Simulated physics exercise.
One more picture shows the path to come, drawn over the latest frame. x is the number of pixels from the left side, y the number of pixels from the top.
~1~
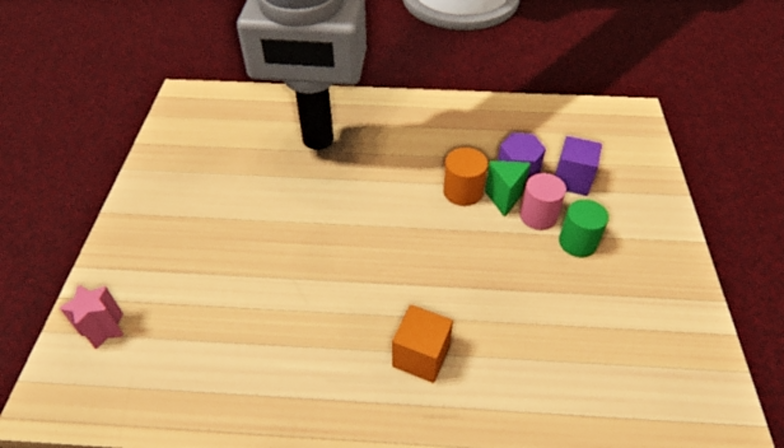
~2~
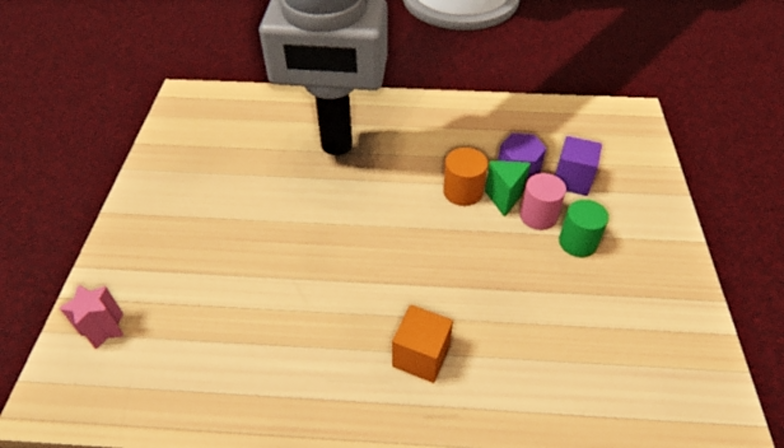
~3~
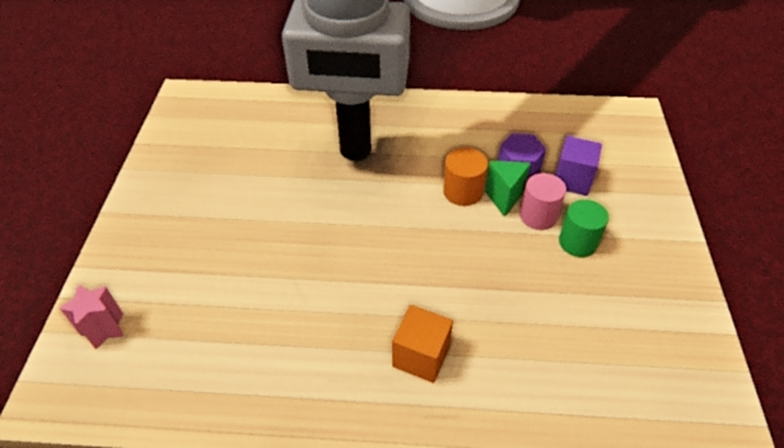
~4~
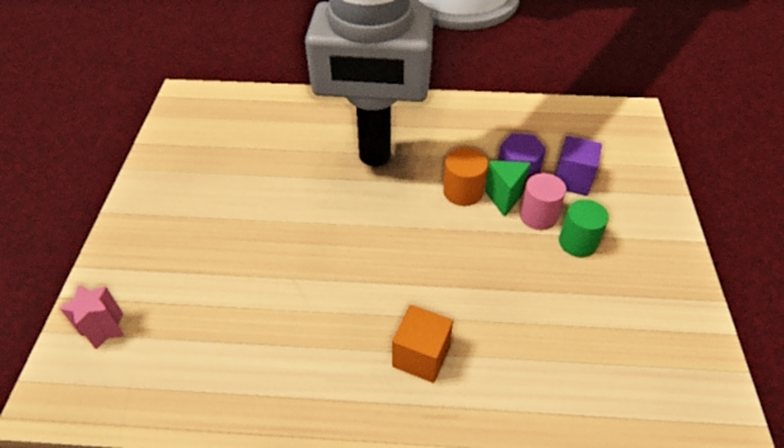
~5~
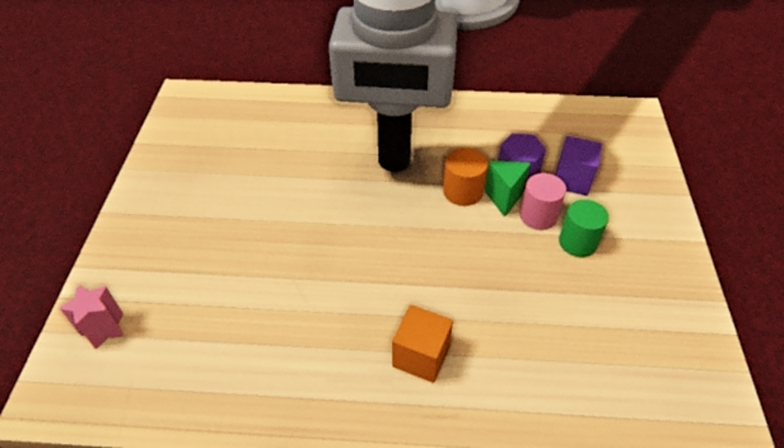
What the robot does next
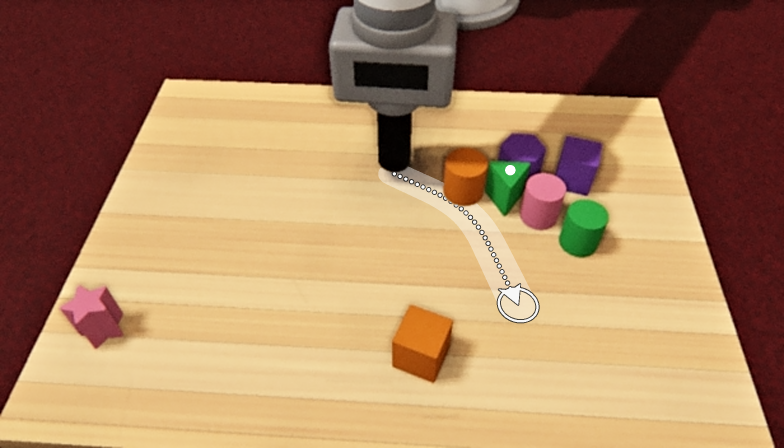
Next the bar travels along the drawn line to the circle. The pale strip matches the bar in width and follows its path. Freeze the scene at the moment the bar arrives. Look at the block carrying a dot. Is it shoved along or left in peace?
It gets moved.
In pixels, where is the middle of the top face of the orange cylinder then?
The middle of its upper face should be somewhere near (504, 171).
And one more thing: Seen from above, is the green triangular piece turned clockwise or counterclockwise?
Rotates clockwise.
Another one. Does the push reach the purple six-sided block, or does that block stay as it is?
The result: It moves.
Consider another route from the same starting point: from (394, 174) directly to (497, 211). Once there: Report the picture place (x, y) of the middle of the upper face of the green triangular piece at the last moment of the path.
Around pixel (568, 161).
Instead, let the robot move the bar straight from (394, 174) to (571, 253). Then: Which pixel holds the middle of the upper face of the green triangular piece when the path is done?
Answer: (563, 161).
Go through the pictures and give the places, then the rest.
Tip of the bar at (318, 140), middles of tops, orange cylinder at (467, 162), green triangular piece at (510, 170), purple six-sided block at (524, 146), pink cylinder at (547, 187), in the first picture.
Bar at (337, 145), nothing pushed, in the second picture.
Bar at (356, 150), nothing pushed, in the third picture.
Bar at (375, 156), nothing pushed, in the fourth picture.
Bar at (394, 161), orange cylinder at (467, 162), green triangular piece at (510, 170), purple six-sided block at (524, 146), pink cylinder at (547, 187), in the fifth picture.
The line goes from (394, 174) by way of (450, 201) and (489, 246) to (518, 305); the dot is on the green triangular piece.
The first path, step by step. One third of the way, bar at (452, 188); orange cylinder at (491, 165); green triangular piece at (525, 170), turned 30° clockwise; purple six-sided block at (527, 144); pink cylinder at (550, 188).
Two thirds of the way, bar at (492, 235); orange cylinder at (504, 171); green triangular piece at (538, 168), turned 25° clockwise; purple six-sided block at (532, 141), turned 30° anticlockwise; pink cylinder at (556, 190).
At the end, bar at (521, 293); orange cylinder at (504, 171); green triangular piece at (538, 168), turned 25° clockwise; purple six-sided block at (532, 141), turned 30° anticlockwise; pink cylinder at (556, 190).
